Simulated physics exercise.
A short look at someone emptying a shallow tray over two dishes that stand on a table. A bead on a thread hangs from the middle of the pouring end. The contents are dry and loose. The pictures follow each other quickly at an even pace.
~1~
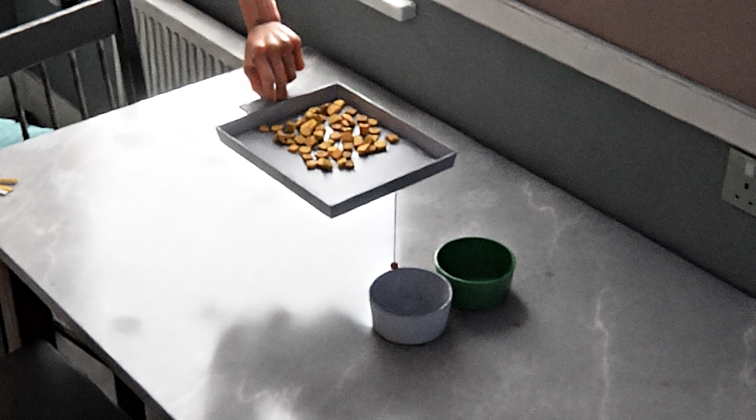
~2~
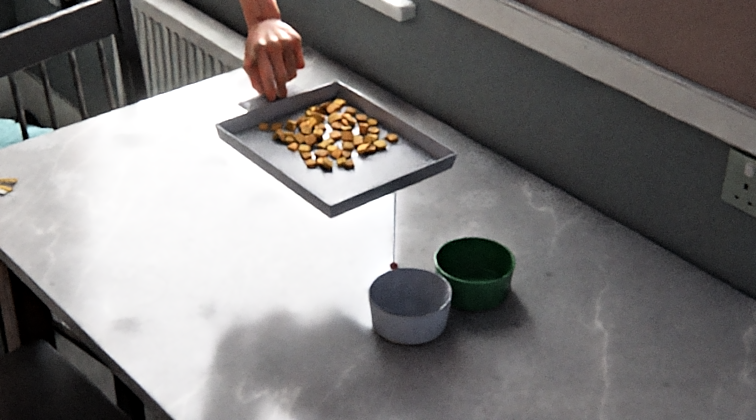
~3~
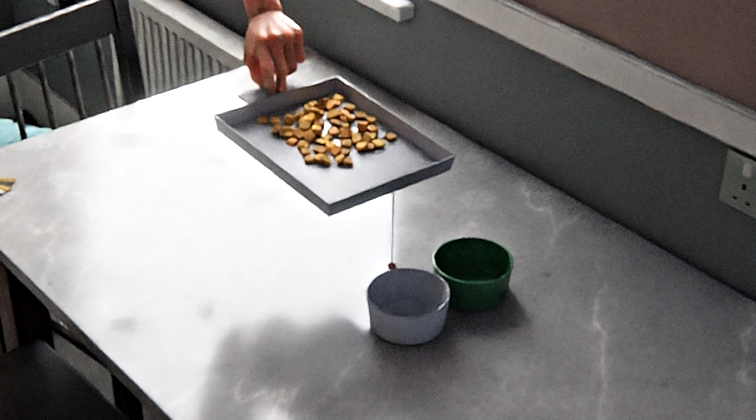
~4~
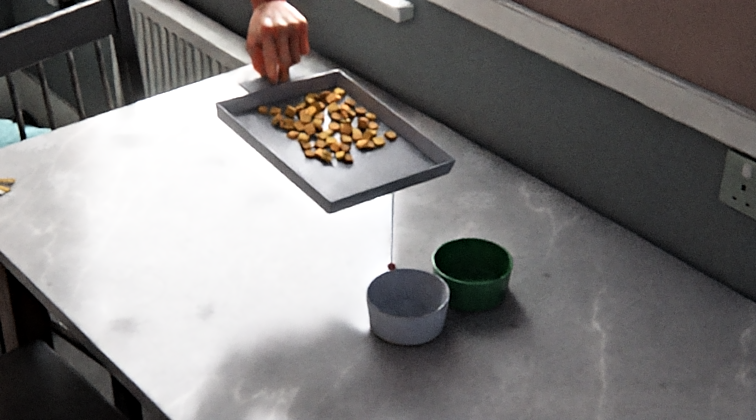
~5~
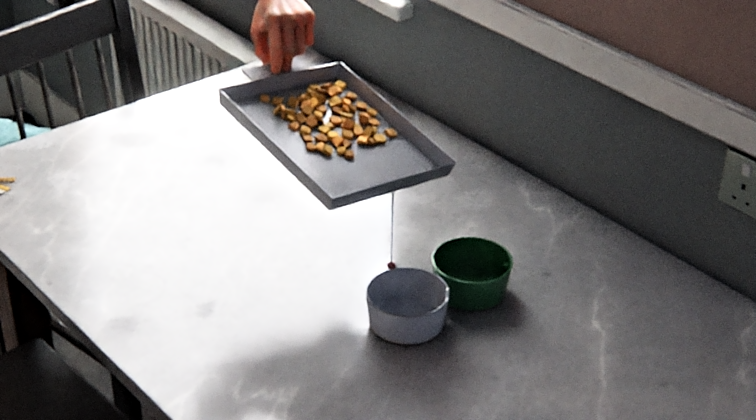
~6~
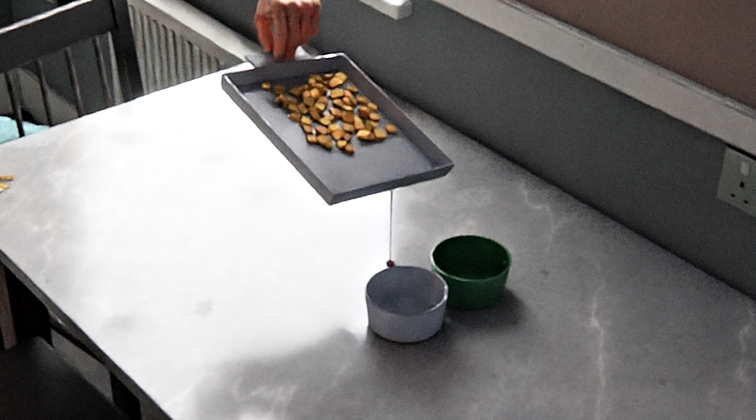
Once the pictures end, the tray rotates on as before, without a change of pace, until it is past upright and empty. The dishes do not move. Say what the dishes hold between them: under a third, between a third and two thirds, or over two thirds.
Caught overall: Between a third and two thirds.
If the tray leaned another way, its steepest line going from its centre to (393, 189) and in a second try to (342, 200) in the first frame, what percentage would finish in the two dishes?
In turn 80 and 10 in a hundred.
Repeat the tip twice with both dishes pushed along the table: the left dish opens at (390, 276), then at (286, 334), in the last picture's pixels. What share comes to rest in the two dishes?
The first gives 90 %, the second 0 %.
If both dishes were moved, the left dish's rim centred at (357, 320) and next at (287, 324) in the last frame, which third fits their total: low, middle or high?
The first try: Under a third. The second: Under a third.
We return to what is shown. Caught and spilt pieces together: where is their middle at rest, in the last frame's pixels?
Roughly at (444, 276).
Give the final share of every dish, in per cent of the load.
Left dish near 0 in a hundred; right dish near 50.
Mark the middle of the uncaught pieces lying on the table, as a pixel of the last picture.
At about (411, 273).
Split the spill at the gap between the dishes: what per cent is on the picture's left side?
Close to 90 per cent.
Soon after the last picture, tray tipped steeply; nearly all on the tray; a stray few in the air.
A little later, tray tipped past a quarter turn; about two thirds on the tray; about a quarter in the right dish; a small part outside both; a stray few in the air.
Later still, tray tipped past a quarter turn; about half in the right dish; about half outside both.
At rest, tray tipped past a quarter turn; none in the left dish; about half in the right dish; about half outside both.
